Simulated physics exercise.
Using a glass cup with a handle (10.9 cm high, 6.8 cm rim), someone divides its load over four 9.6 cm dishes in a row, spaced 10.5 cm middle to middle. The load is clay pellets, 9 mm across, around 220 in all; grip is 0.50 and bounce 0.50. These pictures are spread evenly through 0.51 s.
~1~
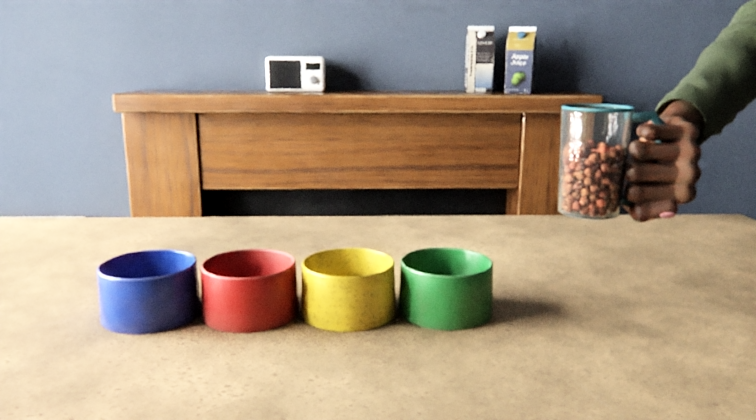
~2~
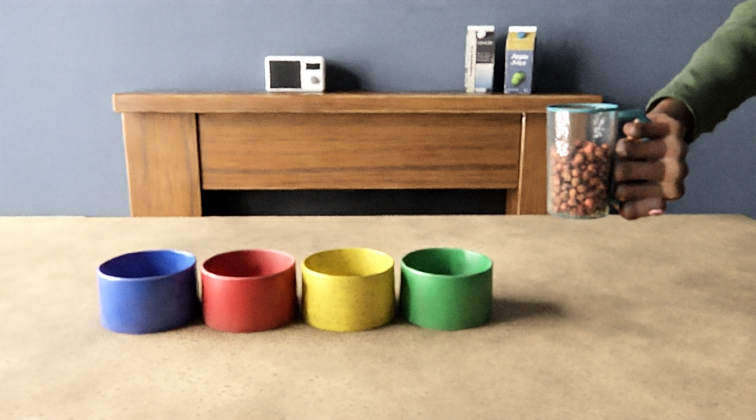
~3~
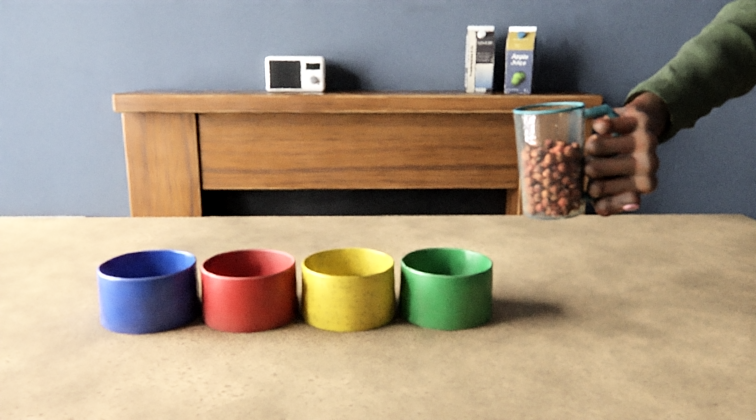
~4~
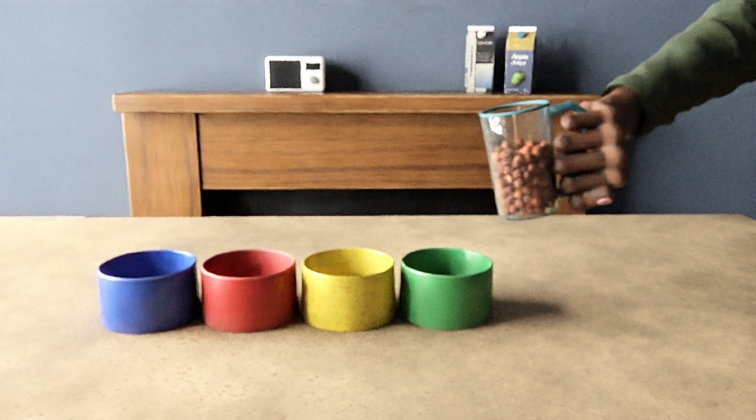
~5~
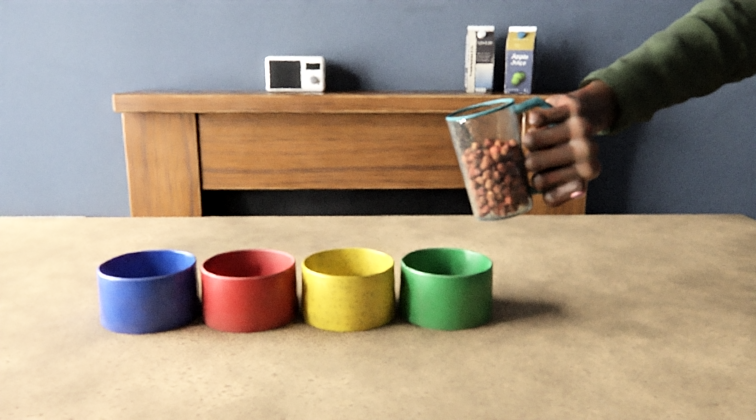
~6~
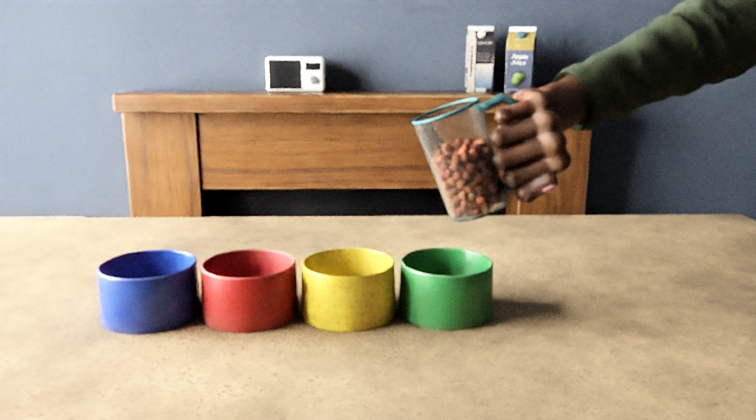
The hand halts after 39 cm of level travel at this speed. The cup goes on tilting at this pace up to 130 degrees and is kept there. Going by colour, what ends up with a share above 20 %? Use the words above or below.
Red - below; blue - above; green - below; yellow - below; counter - below.
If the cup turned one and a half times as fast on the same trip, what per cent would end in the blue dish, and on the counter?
Shares - blue: 100, counter: 0.
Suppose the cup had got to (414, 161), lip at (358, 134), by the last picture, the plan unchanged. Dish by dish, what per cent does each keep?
The red dish keeps 0, the blue one 100, the green one 0 and the yellow one 0.
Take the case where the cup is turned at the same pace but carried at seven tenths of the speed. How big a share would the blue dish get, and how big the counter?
Then the blue dish gets 100 and the counter 0.
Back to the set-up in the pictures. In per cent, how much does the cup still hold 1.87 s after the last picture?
I'd put it at roughly 100 per cent.
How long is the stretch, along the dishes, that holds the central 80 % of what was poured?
That stretch measures near 5 centimetres.
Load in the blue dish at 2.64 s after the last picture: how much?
Estimate to date: Some 100 %.
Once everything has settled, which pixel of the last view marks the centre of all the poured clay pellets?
Look around (147, 296) in the last picture.
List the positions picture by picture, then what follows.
The first picture shows cup at (593, 161), tilt 0 degrees, lip at (565, 108), moved 0.0 cm; middle of the pieces at (594, 177); green dish at (447, 262); yellow dish at (348, 262); red dish at (249, 263); blue dish at (148, 264).
The second picture shows cup at (580, 161), tilt 2 degrees, lip at (550, 109), moved 1.3 cm; middle of the pieces at (582, 177).
The third picture shows cup at (551, 161), tilt 7 degrees, lip at (516, 112), moved 4.4 cm; middle of the pieces at (555, 177).
The fourth picture shows cup at (522, 161), tilt 11 degrees, lip at (482, 115), moved 7.5 cm; middle of the pieces at (526, 177).
The fifth picture shows cup at (492, 161), tilt 16 degrees, lip at (448, 119), moved 10.5 cm; middle of the pieces at (498, 176).
The sixth picture shows cup at (462, 161), tilt 20 degrees, lip at (414, 123), moved 13.6 cm; middle of the pieces at (470, 176); green dish at (447, 262); yellow dish at (348, 262); red dish at (249, 263); blue dish at (148, 264).
Then, 1.12 s after the last picture, tilt 71 degrees; cup holds 100 %.
Then, 1.87 s after the last picture, tilt 105 degrees; cup holds 100 %.
Then, 2.64 s after the last picture, tilt 130 degrees; cup holds 0 %, blue 100 %.
In the end, red 0 %, blue 100 %, green 0 %, yellow 0 %, counter 0 %.
